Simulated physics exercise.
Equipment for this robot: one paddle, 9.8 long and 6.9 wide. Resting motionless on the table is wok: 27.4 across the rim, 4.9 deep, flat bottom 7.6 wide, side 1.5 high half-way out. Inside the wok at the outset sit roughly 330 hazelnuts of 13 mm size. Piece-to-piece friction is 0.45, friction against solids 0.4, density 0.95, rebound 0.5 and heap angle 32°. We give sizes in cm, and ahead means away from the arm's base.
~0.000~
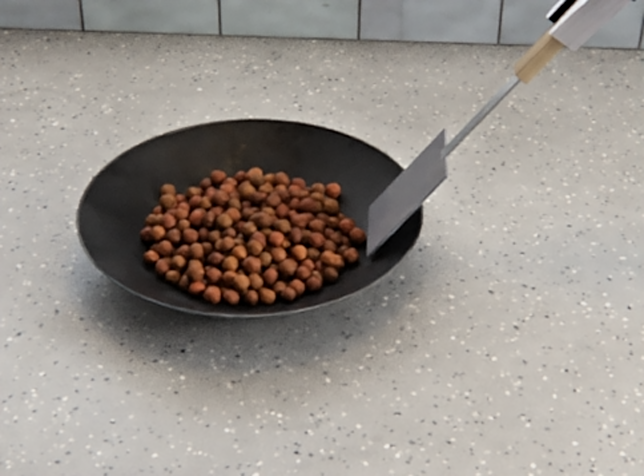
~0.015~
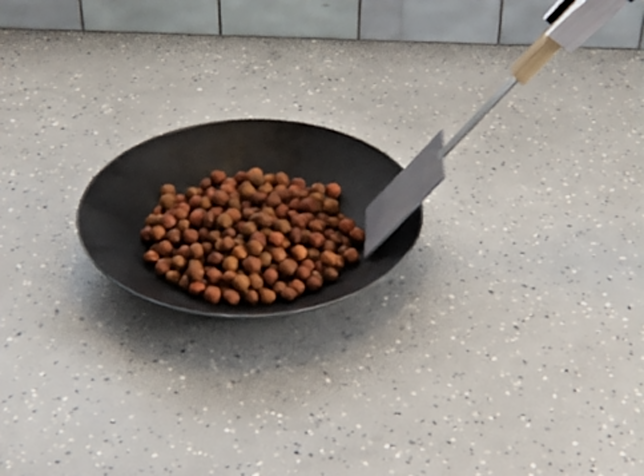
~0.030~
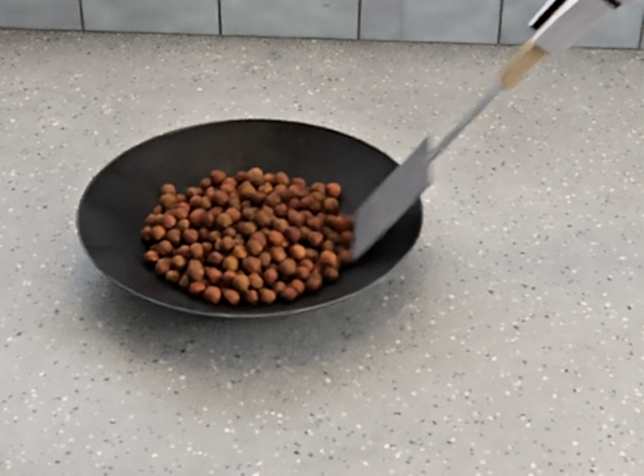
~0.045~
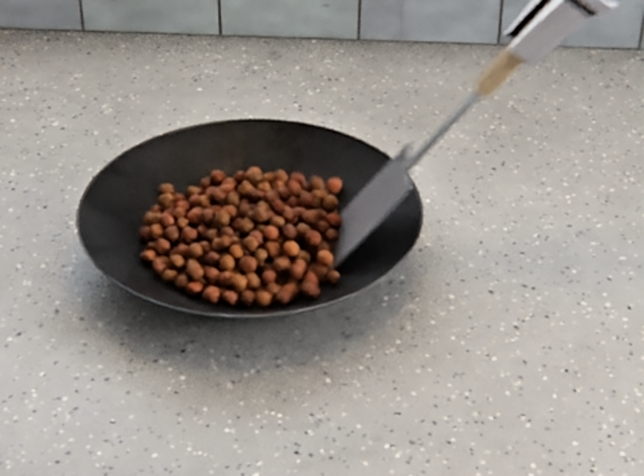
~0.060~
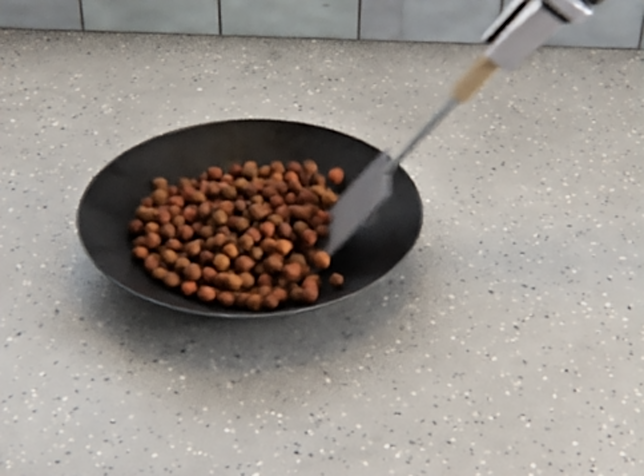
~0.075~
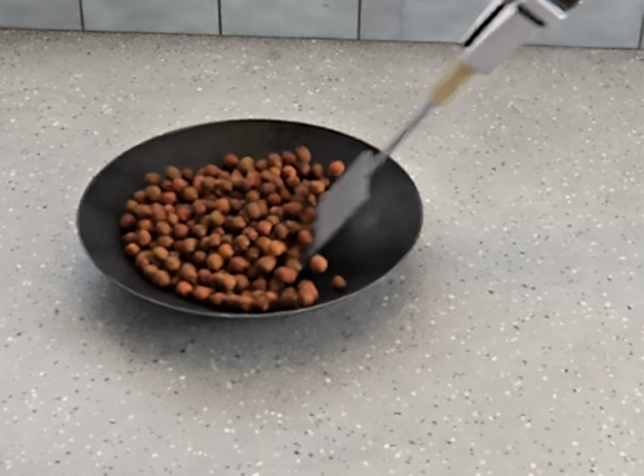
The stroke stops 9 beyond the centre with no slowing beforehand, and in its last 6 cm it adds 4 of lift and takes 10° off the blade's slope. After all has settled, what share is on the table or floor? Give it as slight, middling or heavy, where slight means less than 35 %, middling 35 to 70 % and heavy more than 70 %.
Middling.
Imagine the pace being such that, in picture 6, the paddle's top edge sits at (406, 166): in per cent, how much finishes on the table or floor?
Near 20 in a hundred.
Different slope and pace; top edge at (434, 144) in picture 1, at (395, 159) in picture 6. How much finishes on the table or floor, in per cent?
It comes to something like 20 %, give or take.
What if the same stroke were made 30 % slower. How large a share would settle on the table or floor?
In that case, around 25 per cent would end on the table or floor.
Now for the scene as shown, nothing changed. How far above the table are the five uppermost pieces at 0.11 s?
Roughly 6 centimetres.
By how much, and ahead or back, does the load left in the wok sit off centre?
Forward offset: Roughly 3.0 cm.
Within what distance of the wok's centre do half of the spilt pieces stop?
Close to 38 cm from the centre.
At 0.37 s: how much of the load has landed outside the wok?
Share at that moment: Roughly 35 %.
After 0.11 s, sloping 54°, highest piece 7 above the table; 331 in the wok, 1 on the blade or in flight.
After 0.15 s, sloping 51°, highest piece 7 above the table; 327 in the wok, 5 on the blade or in flight.
After 0.37 s, sloping 44°, highest piece 11 above the table; 179 in the wok, 110 on the table or floor, 43 on the blade or in flight.
After 1.42 s, sloping 44°, highest piece 4 above the table; 179 in the wok, 153 on the table or floor.
At rest, 179 in the wok, 153 on the table or floor. That is 46 % on the table or floor.
